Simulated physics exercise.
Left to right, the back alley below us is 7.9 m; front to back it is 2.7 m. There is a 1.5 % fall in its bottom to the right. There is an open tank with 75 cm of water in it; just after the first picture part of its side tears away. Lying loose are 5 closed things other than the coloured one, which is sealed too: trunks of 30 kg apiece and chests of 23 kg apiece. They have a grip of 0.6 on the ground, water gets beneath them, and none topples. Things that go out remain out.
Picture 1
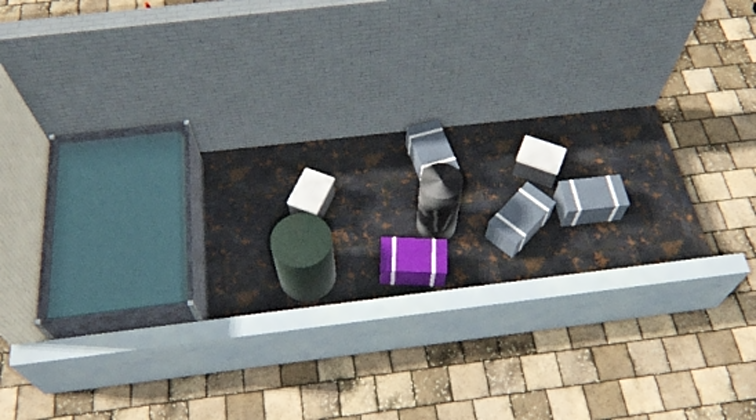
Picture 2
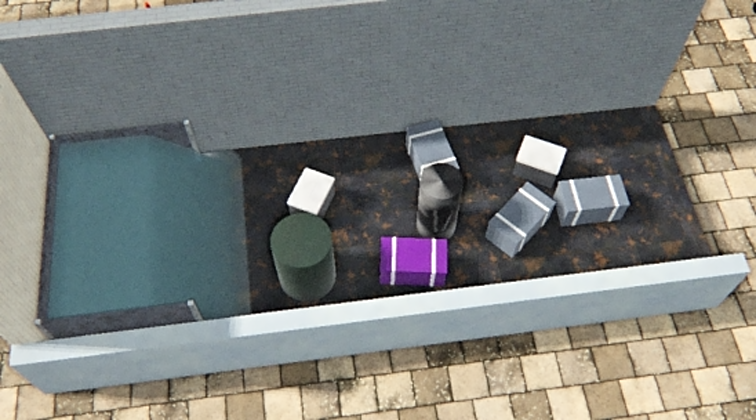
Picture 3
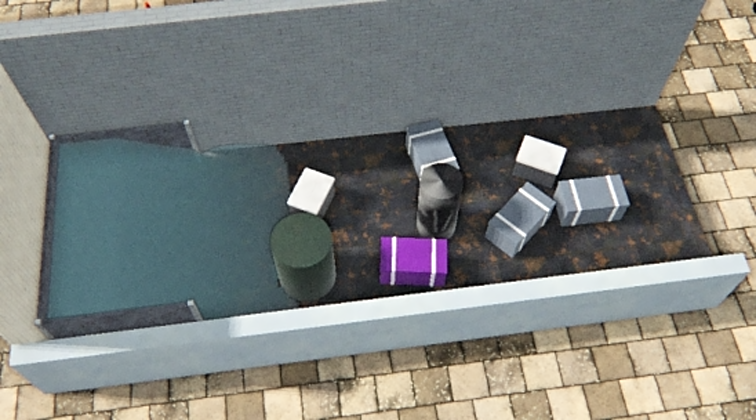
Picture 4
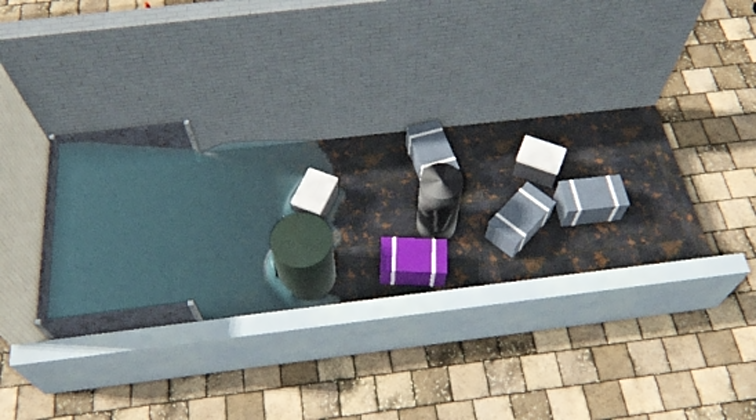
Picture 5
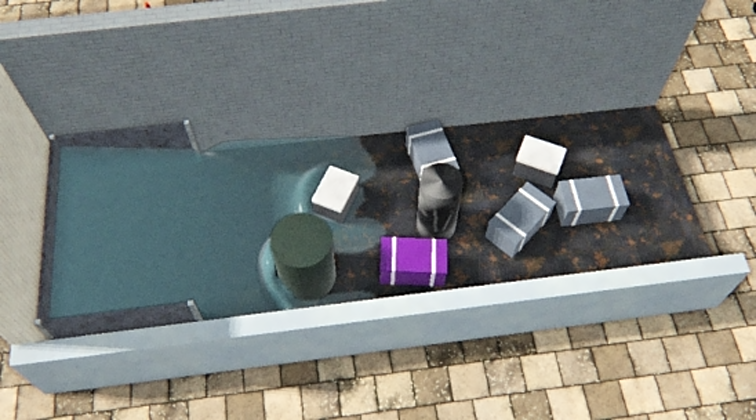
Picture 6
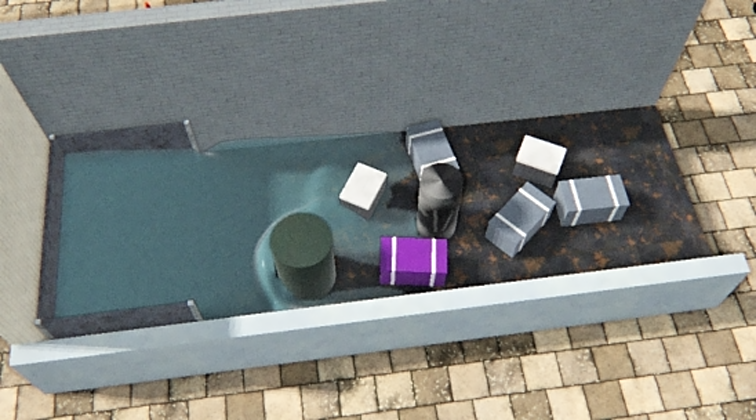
In a walled alley with a dark floor, a tank of water stands at the left, with a green cylinder, pale and grey boxes, a dark figure-like piece and a purple trunk to its right. The tank's right side opens and water spreads rightward around the cylinder, pushing the nearest white box right.
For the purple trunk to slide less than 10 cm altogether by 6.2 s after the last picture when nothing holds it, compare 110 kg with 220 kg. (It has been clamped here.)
For it, the smaller load will do.
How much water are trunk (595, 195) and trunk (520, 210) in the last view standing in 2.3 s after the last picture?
Roughly 9 and 10 cm.
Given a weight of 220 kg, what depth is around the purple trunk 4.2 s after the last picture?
7 cm, roughly.
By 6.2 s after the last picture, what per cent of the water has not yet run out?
Still held: Near 40 %.
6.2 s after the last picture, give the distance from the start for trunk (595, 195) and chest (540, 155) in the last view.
First named - washed out; second named - washed out.
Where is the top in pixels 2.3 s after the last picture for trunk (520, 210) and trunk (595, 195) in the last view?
I'd say close to (589, 232) and close to (692, 217).
Then, 0.6 s after the last picture the purple trunk would be 0 cm from its start with 110 kg and 0 cm from its start with 220 kg; 15 cm of water round it then.
Then, 2.3 s after the last picture the purple trunk would be 0 cm from its start with 110 kg and 0 cm from its start with 220 kg; 9 cm of water round it then.
Then, 4.2 s after the last picture the purple trunk would be 0 cm from its start with 110 kg and 0 cm from its start with 220 kg; 7 cm of water round it then.
Then, 6.2 s after the last picture the purple trunk would be 0 cm from its start with 110 kg and 0 cm from its start with 220 kg; 6 cm of water round it then.
